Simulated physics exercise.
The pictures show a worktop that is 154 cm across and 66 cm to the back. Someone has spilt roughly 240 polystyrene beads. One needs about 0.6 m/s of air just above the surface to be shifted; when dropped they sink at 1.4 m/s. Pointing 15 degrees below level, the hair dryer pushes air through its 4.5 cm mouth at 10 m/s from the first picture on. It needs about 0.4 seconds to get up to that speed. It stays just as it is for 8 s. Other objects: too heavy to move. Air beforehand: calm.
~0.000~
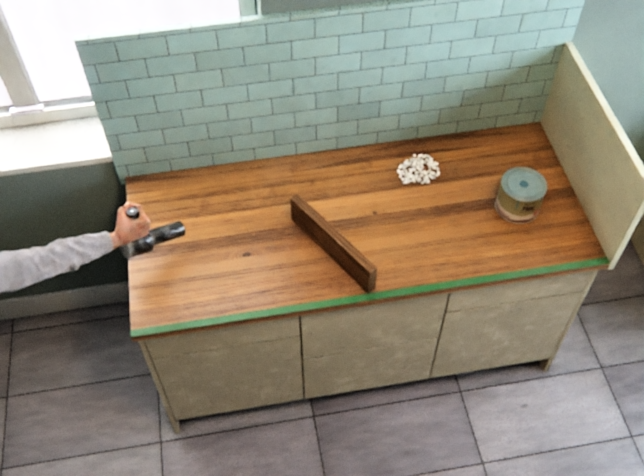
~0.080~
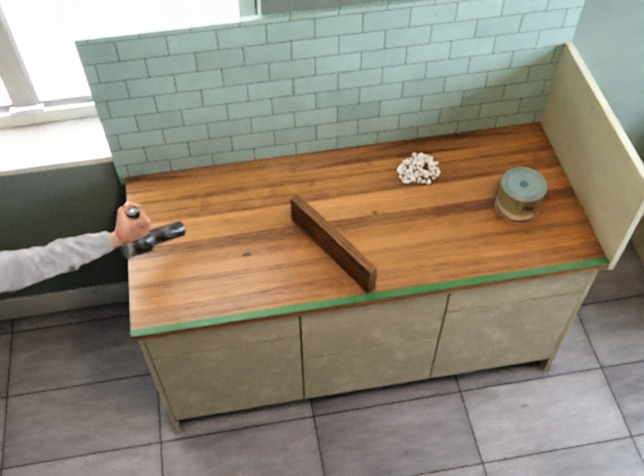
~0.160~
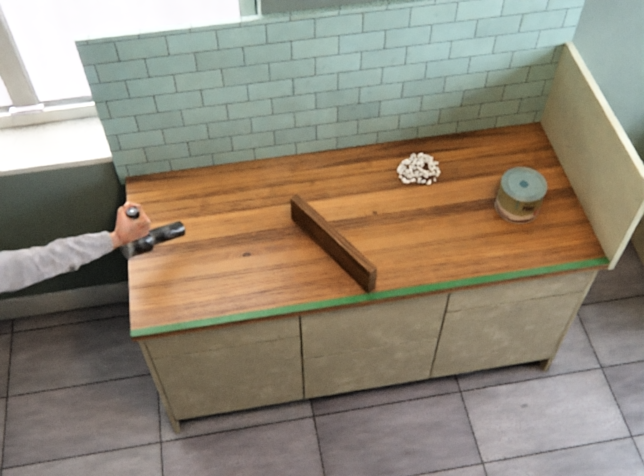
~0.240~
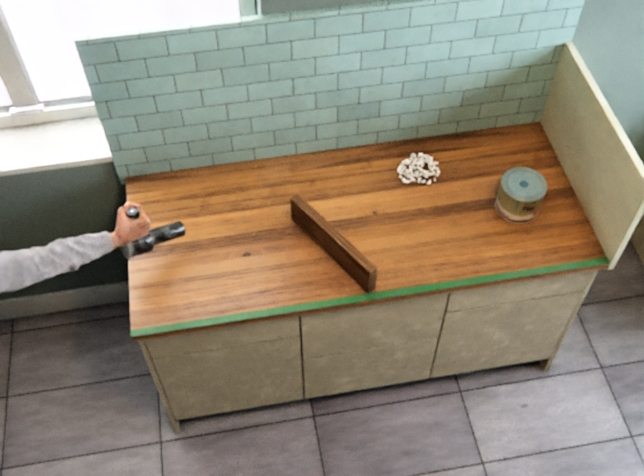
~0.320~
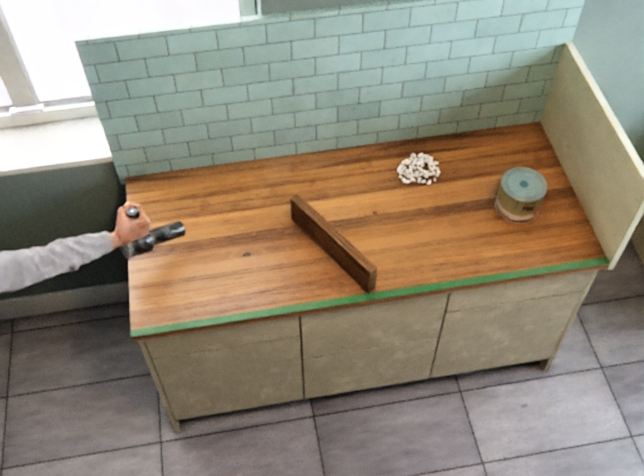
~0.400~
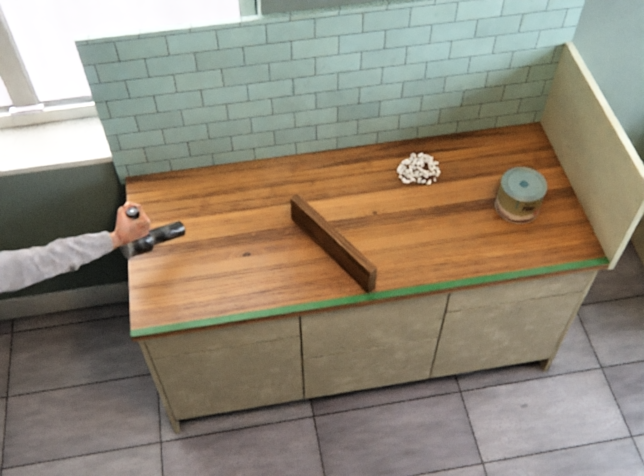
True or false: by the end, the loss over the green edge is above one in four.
True.
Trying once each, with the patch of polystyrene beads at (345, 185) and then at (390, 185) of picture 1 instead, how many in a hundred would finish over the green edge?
Taking the two spots in order, you'd get 90 percent and then 100 percent.
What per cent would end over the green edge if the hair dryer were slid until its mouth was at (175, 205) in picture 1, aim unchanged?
Outcome: Some 100 in a hundred.
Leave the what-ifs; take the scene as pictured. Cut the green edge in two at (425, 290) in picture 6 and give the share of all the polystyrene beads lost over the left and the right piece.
Estimate: Left ~ 0 %; right ~ 90 %.
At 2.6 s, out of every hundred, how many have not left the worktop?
Estimated share: Some 10 %.
After 1.6 s the count stands so, 22 % are over the green edge; the middle of those still in play is near (560, 179).
After 2.6 s the count stands so, 88 % are over the green edge.
After 4.4 s the count stands so, 92 % are over the green edge.
After 8.0 s, at the end, 93 % are over the green edge.
